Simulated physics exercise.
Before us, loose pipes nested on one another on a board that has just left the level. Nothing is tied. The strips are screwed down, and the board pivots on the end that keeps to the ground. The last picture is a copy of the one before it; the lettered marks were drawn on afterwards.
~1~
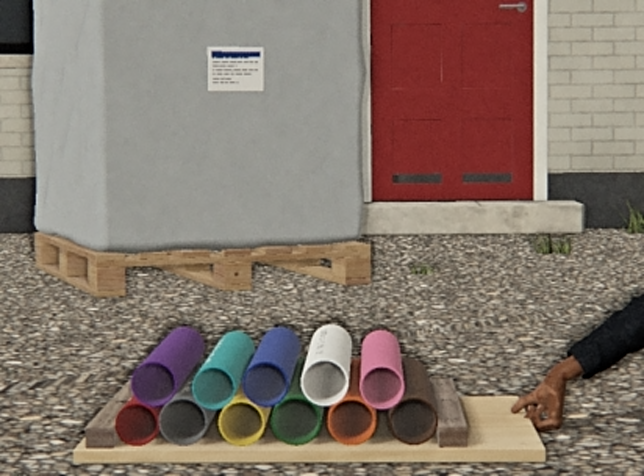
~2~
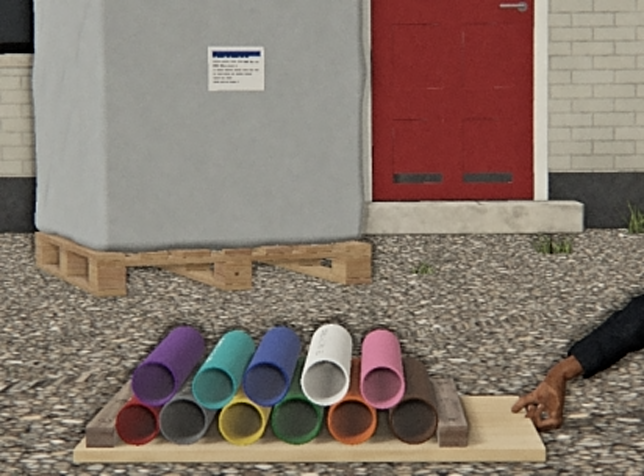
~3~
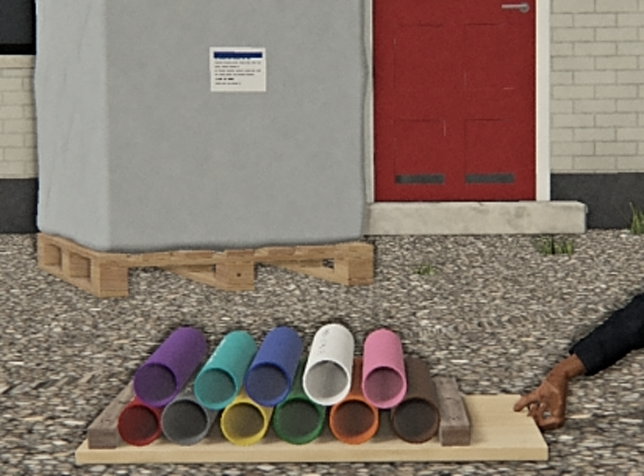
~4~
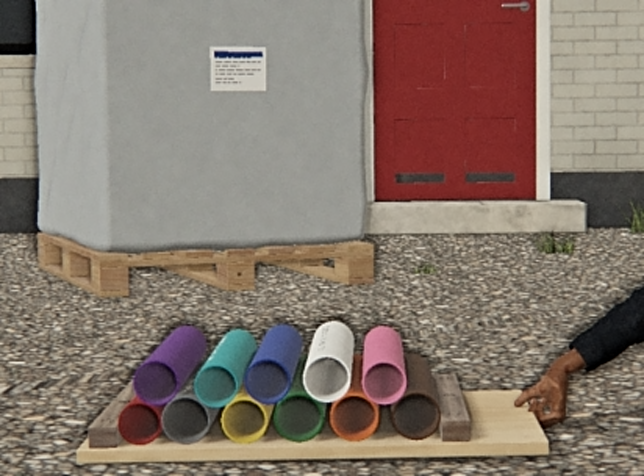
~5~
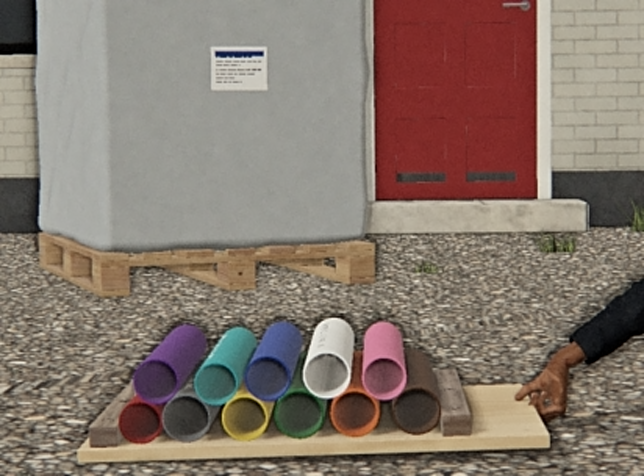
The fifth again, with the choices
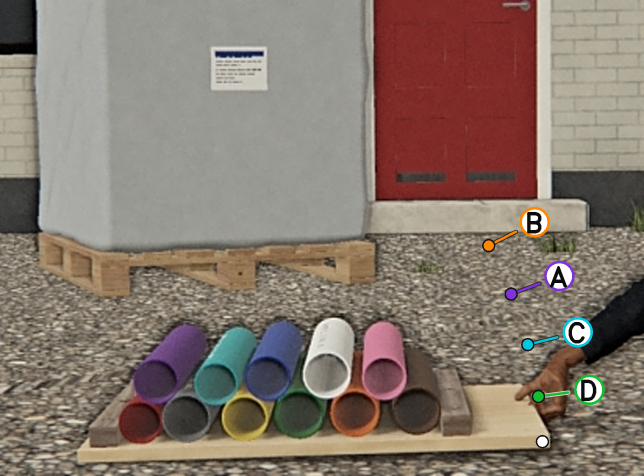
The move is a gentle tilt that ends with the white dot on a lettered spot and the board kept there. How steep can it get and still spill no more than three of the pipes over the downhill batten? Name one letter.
B is the limit.
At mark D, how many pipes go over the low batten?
The count is none.
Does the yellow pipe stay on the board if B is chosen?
Yes.
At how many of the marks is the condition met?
Four of them.
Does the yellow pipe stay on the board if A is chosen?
Yes.
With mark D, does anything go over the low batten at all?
At D: No.
On the marked copy, A at (511, 294); B at (489, 245); C at (528, 344); D at (539, 396); the white dot at (542, 442).
Following B. Soon after the start, board at 16°.
Later, board at 27°.
In the end, board at 27°, one over the low batten (purple).
As for the rest, A none over the low batten; C none over the low batten; D none over the low batten.
